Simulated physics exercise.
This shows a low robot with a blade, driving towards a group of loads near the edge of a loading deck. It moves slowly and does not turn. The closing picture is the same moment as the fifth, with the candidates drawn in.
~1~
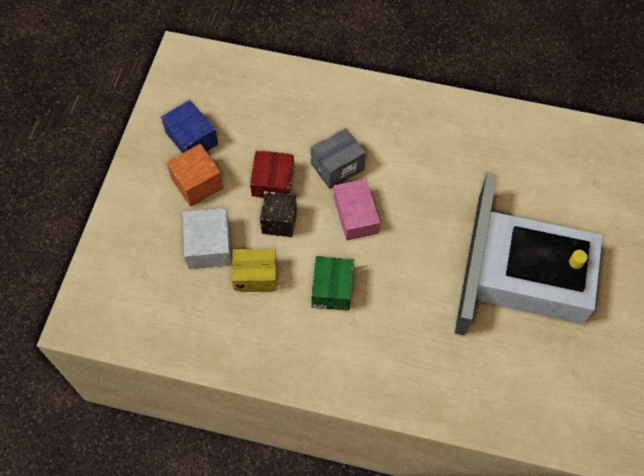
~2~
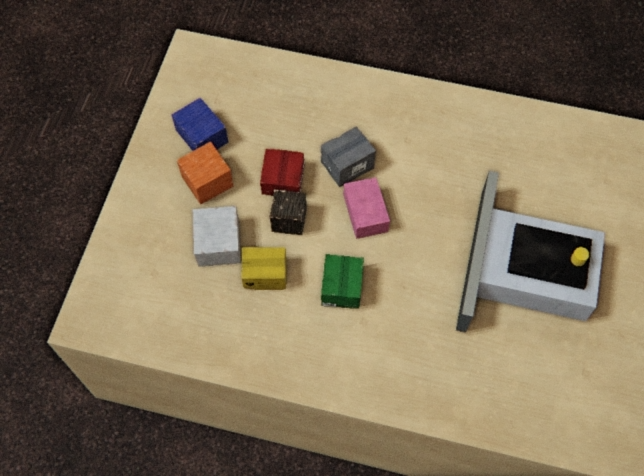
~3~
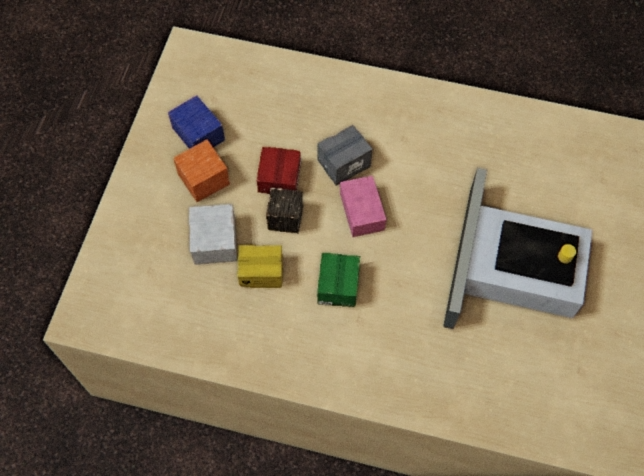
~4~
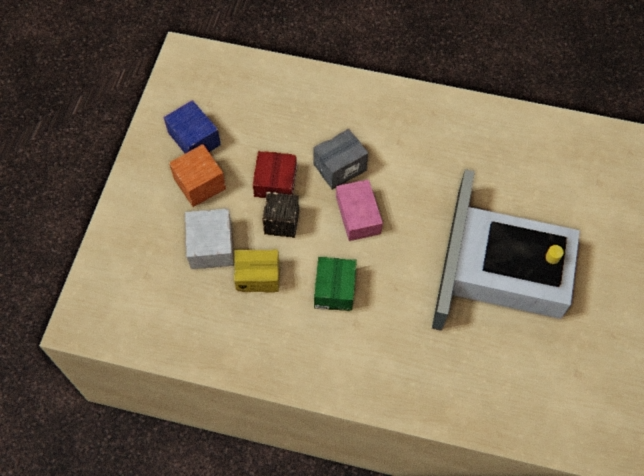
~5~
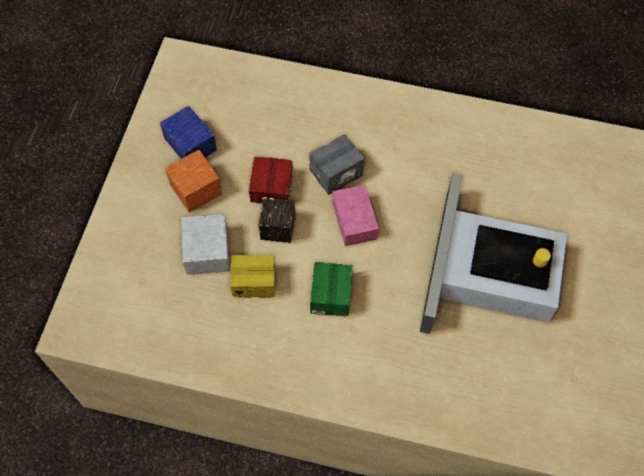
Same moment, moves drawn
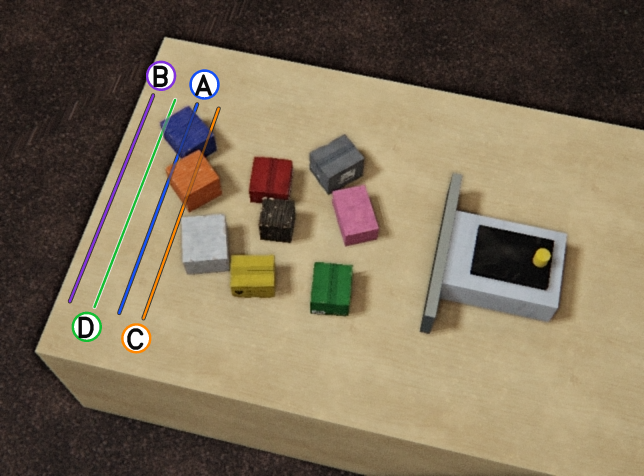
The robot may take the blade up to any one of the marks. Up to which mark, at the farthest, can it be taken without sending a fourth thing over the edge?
At A, and not beyond.
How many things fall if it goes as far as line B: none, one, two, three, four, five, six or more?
In all, six or more.
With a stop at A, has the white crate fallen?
Yes.
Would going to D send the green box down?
By then, no.
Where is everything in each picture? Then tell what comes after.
In the first picture, pink crate (356, 210); orange crate (196, 176); grey parcel (338, 158).
In the second picture, robot (544, 254); green box (342, 281).
In the third picture, robot (532, 251); blue crate (197, 126).
In the fourth picture, robot (519, 252); black crate (281, 215).
In the fifth picture, robot (507, 255); pink crate (355, 216); orange crate (194, 181); grey parcel (336, 164).
On the copy, A at (161, 202); B at (114, 192); C at (183, 207); D at (137, 197).
On A. First, robot (399, 232); green box (300, 282); grey parcel (324, 158).
Then, robot (296, 210); white crate (130, 222); orange crate (150, 176).
Finally, robot (216, 193); orange crate over the edge; white crate over the edge; two fallen.
By contrast, B drops seven; C is within the limit but short; D drops four.
